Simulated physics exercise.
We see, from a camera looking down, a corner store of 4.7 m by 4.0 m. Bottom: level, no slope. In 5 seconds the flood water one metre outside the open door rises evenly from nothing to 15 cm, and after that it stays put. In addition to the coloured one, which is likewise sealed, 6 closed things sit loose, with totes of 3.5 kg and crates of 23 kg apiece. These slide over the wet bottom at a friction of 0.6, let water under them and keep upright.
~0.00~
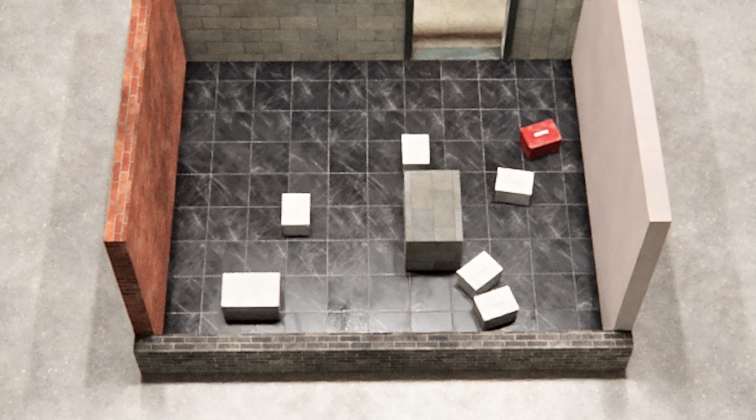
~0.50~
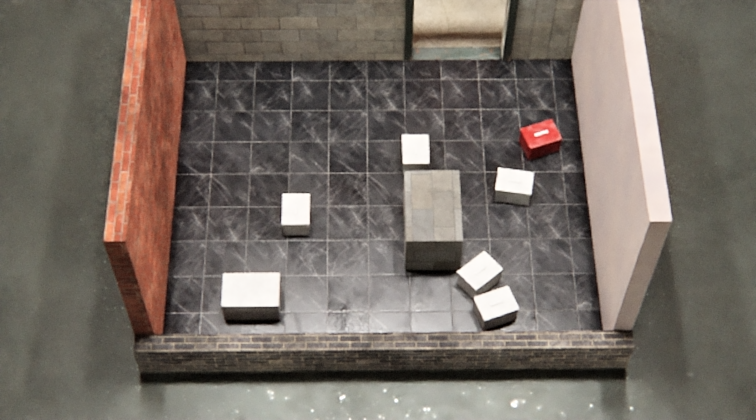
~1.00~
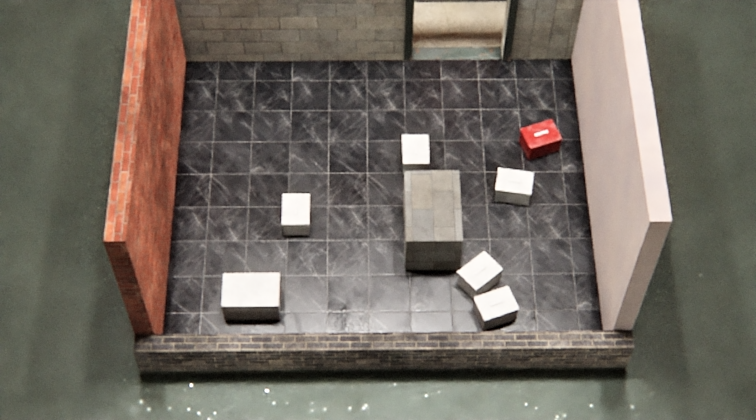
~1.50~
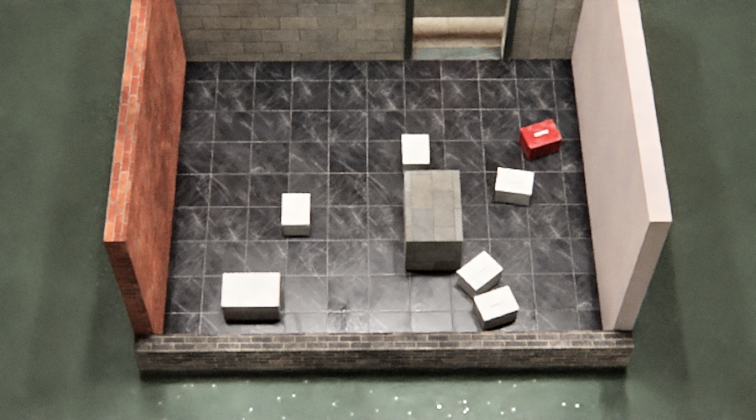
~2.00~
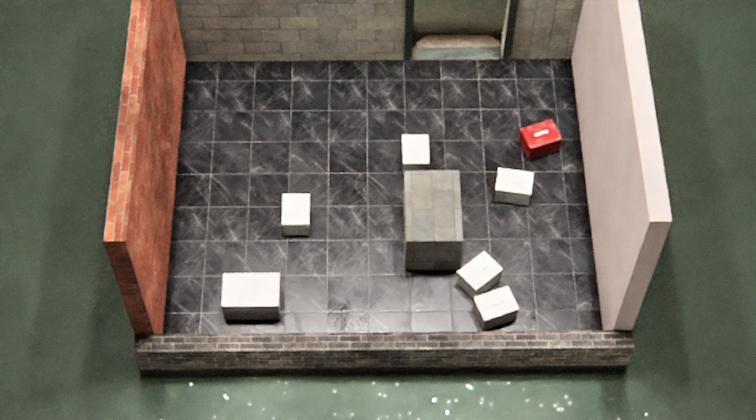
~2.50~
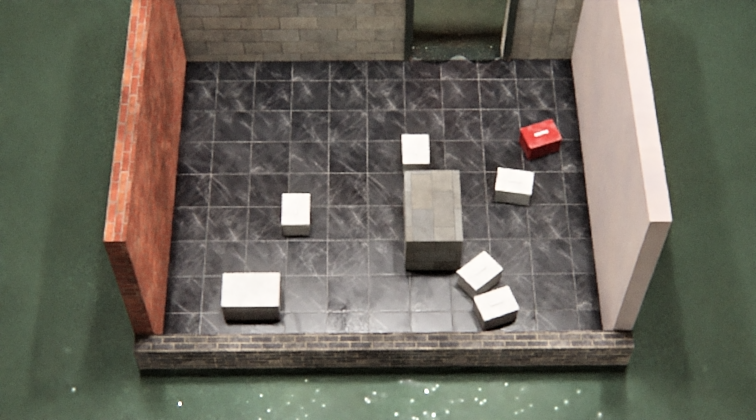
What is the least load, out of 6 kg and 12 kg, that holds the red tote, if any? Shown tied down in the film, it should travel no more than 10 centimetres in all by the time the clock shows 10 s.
Only the greater amount keeps it steady.
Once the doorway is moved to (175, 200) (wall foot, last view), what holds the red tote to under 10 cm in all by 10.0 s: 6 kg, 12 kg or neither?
Outcome - the lighter pick works.
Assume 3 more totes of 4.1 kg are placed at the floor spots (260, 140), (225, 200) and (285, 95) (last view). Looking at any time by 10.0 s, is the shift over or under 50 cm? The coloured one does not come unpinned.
Listed in order, they go beneath the bar, beneath the bar, beneath the bar.
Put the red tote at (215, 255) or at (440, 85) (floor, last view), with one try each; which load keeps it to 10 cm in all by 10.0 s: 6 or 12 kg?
The first time the lesser option suffices; the second time both options come up short.
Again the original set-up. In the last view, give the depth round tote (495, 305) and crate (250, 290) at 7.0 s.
1 and 0 cm.
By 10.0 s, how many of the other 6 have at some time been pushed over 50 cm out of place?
I get 5.
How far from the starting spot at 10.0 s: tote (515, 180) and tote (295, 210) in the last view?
200 cm and 60 cm respectively.
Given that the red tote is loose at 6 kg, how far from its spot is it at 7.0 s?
I'd put it at about 20 cm.
After 3.5 s the red tote would be 0 cm from its start with 6 kg and 0 cm from its start with 12 kg; 0 cm of water round it then.
After 4.5 s the red tote would be 0 cm from its start with 6 kg and 0 cm from its start with 12 kg; 1 cm of water round it then.
After 7.0 s the red tote would be 16 cm from its start with 6 kg and 0 cm from its start with 12 kg; 4 cm of water round it then.
After 10.0 s the red tote would be 130 cm from its start with 6 kg and 0 cm from its start with 12 kg; 4 cm of water round it then.
